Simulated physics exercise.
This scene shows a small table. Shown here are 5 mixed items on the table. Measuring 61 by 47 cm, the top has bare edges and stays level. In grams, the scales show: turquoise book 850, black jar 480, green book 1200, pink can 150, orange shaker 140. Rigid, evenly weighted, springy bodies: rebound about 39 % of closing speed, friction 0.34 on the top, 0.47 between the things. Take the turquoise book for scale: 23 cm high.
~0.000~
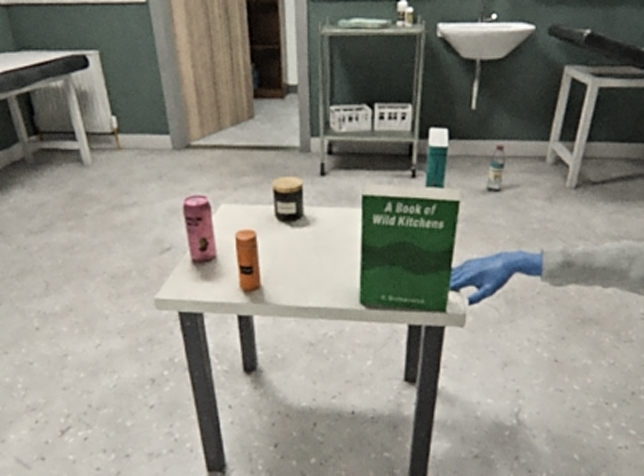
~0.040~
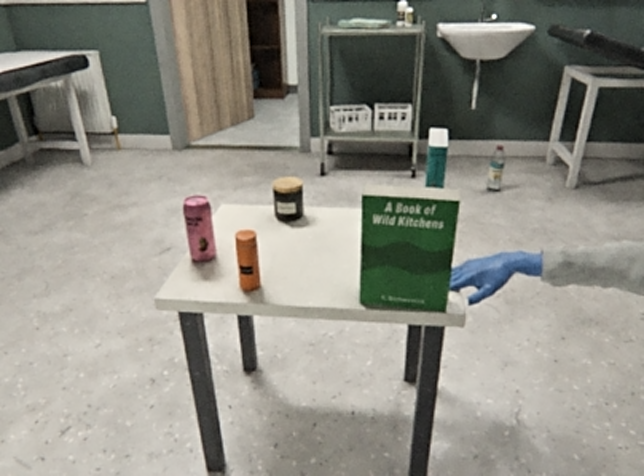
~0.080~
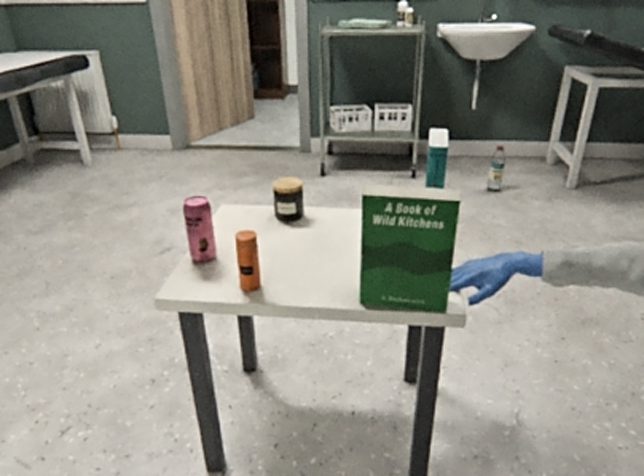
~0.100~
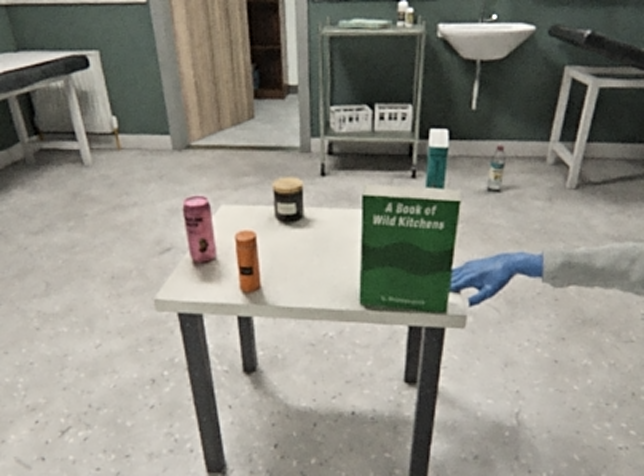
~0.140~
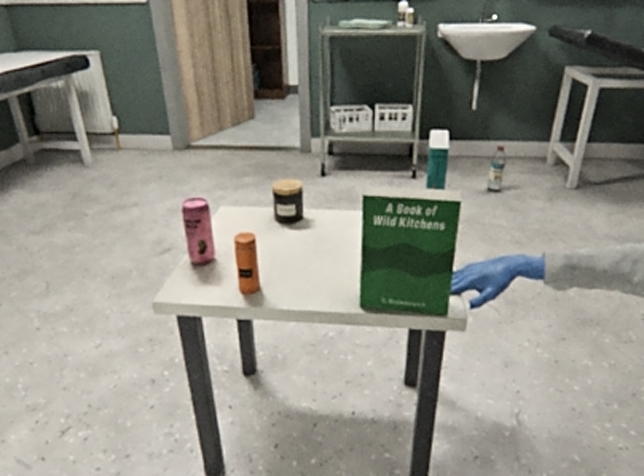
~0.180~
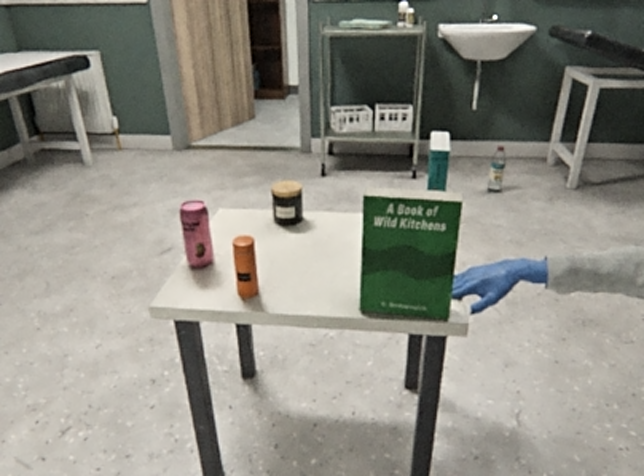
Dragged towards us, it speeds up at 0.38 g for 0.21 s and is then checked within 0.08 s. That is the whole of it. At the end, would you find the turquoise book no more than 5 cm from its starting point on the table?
Yes, it is still there.
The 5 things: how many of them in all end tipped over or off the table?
1 of them.
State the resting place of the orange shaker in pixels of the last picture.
Roughly pixel (227, 305).
Around 0.38 s, table along by 12 cm; turquoise book shifted 2 cm near (440, 206); green book at 22° to upright; orange shaker shifted 2 cm.
Around 0.78 s, table along by 12 cm; turquoise book shifted 3 cm near (441, 209); green book at 71° to upright; orange shaker shifted 4 cm.
Finally (1.4 s), on their side or leaning hard on the table, green book; the other 4 still in place (within 5 cm). Final places as that camera would see them, turquoise book near (443, 202).
